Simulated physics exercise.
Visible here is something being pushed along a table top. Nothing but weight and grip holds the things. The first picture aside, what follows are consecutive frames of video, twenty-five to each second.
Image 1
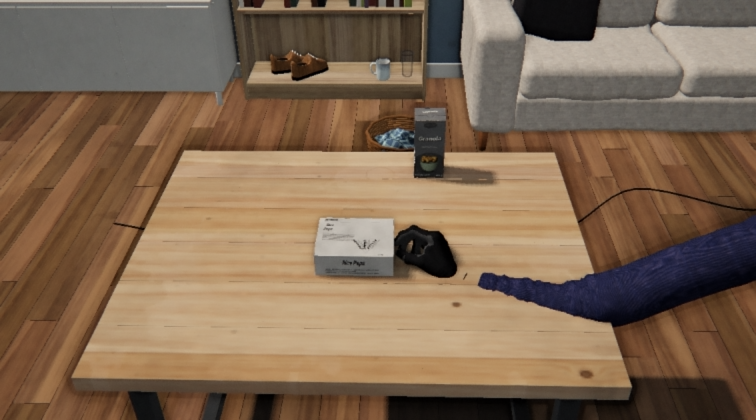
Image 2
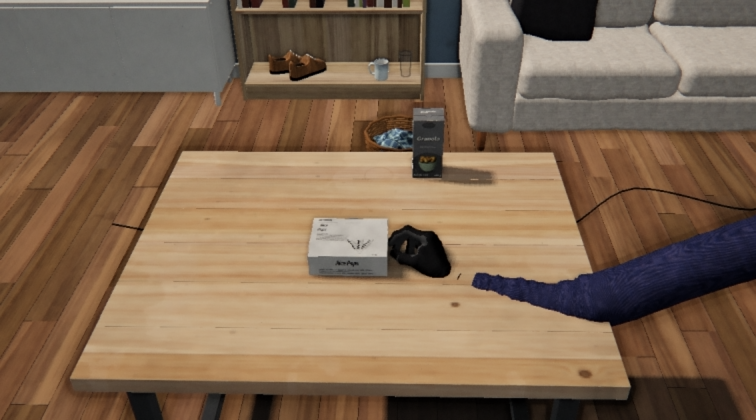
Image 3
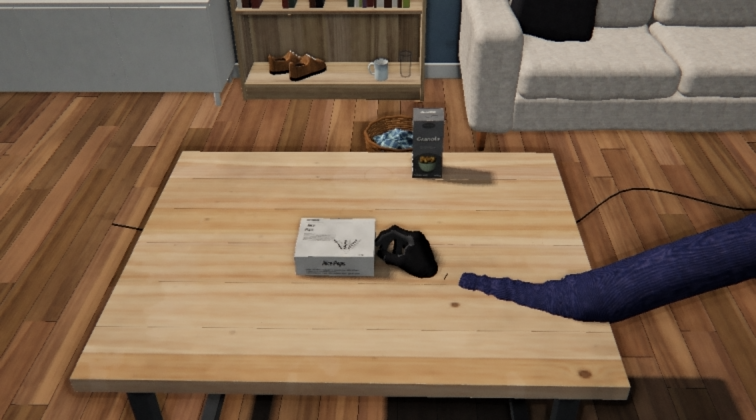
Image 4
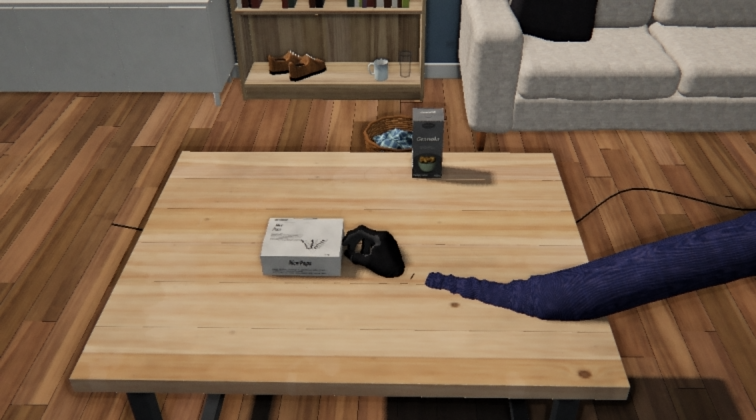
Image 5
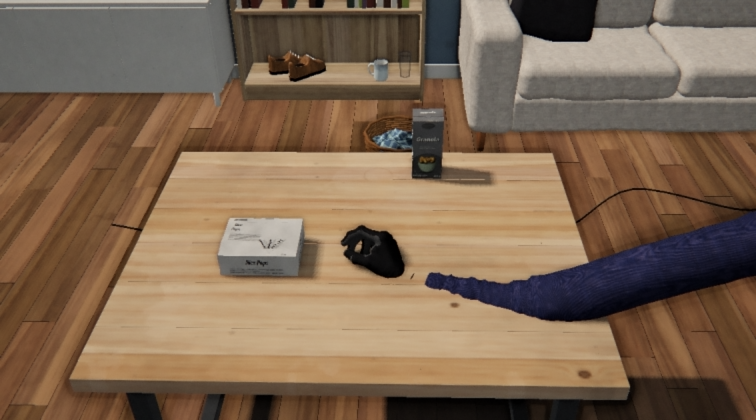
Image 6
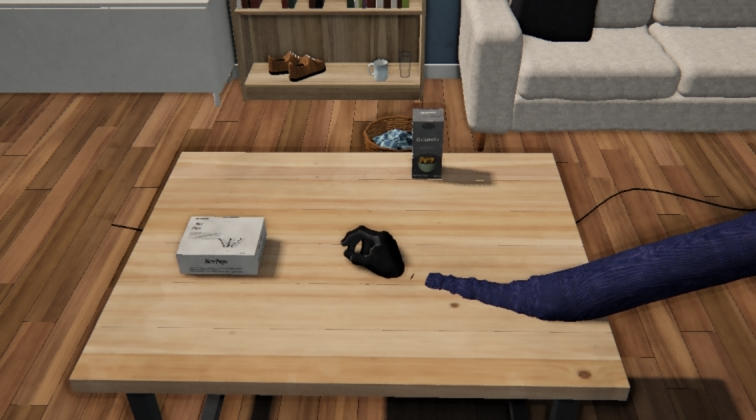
At first, a white packet sits against a dark, lumpy object on a wooden table, with a purple, trunk-like arm close by on the right. The arm and both items shift left together, then the arm and dark object come to rest while the packet slides farther left, opening a widening gap.
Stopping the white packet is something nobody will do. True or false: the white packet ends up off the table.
True.
Then, 0.10 s past the last view, white packet displaced well along near (131, 245).
Then, 0.30 s past the last view, white packet now off the table.
Then, 0.40 s past the last view, things are still on the move.
Then, 0.60 s past the last view, as before.
Finally, off the table, white packet.
